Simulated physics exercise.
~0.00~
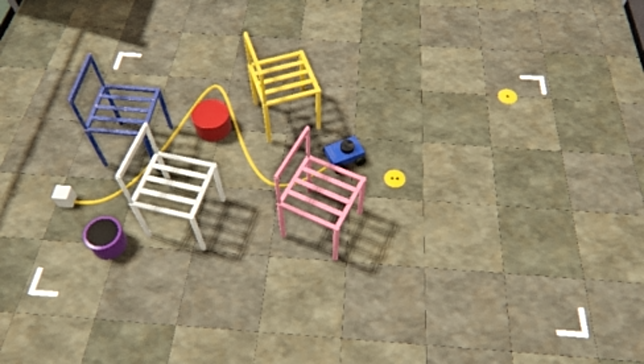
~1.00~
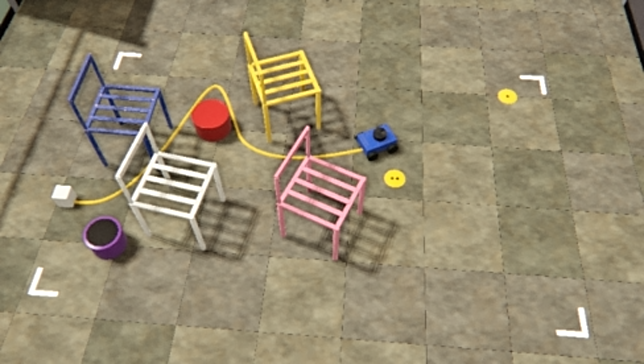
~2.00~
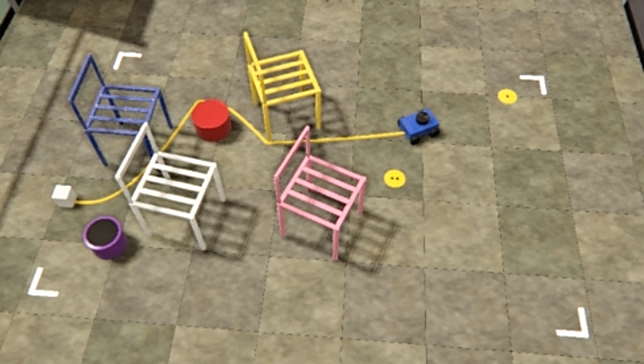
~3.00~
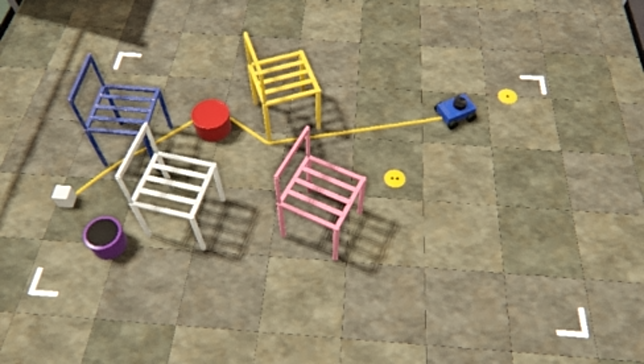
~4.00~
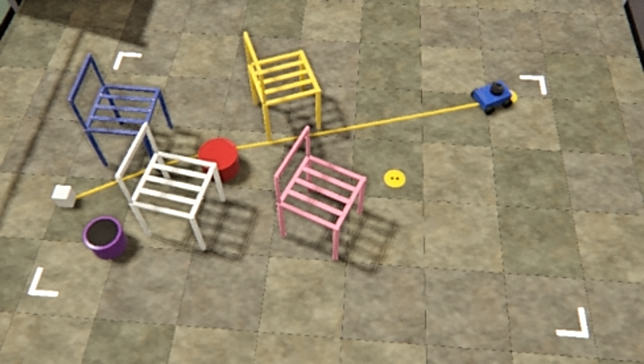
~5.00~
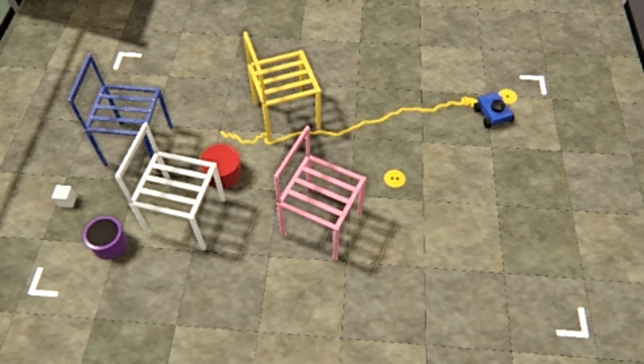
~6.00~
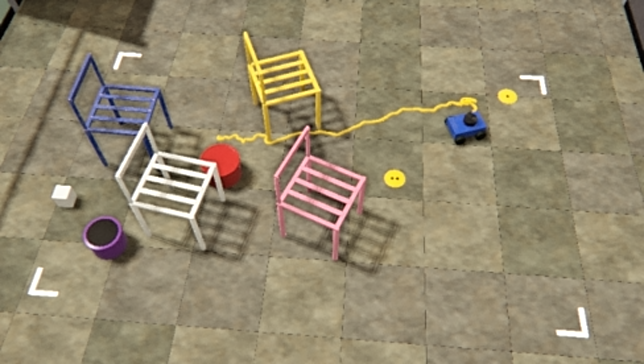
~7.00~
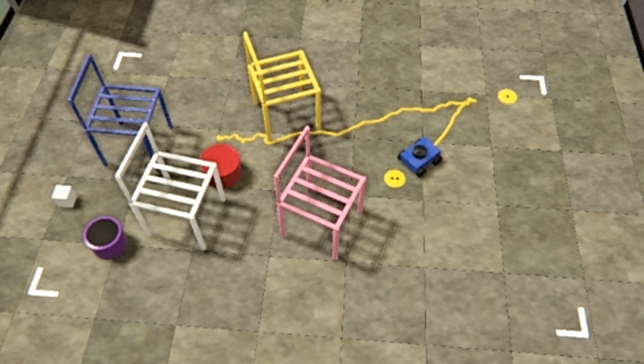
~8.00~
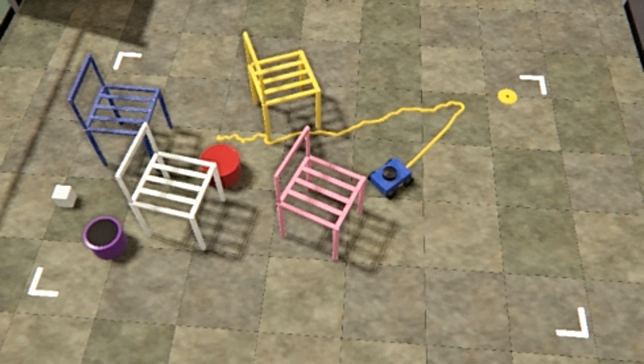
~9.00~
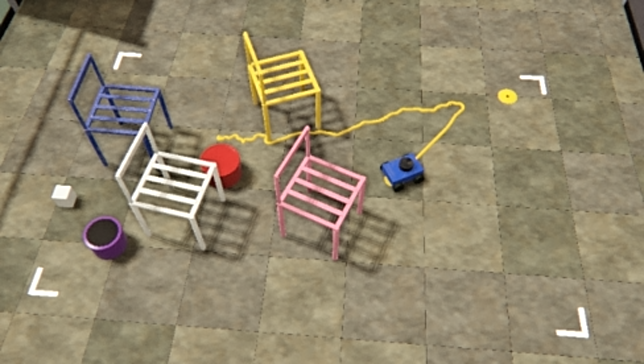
The clip opens on a tiled floor with blue, yellow, white and pink chairs, a red bin, a purple pot, and a small blue cart trailing a yellow lead from a white block. The cart rolls right and slightly upward, drawing the slack out of the lead. As the lead pulls straight, it drags the red bin a short way down, toward the white chair. The lead then comes free of the block and lies wavy on the floor. The cart turns back down and left to the nearer yellow mark, and finally sits beside the pink chair, with the bin still upright.
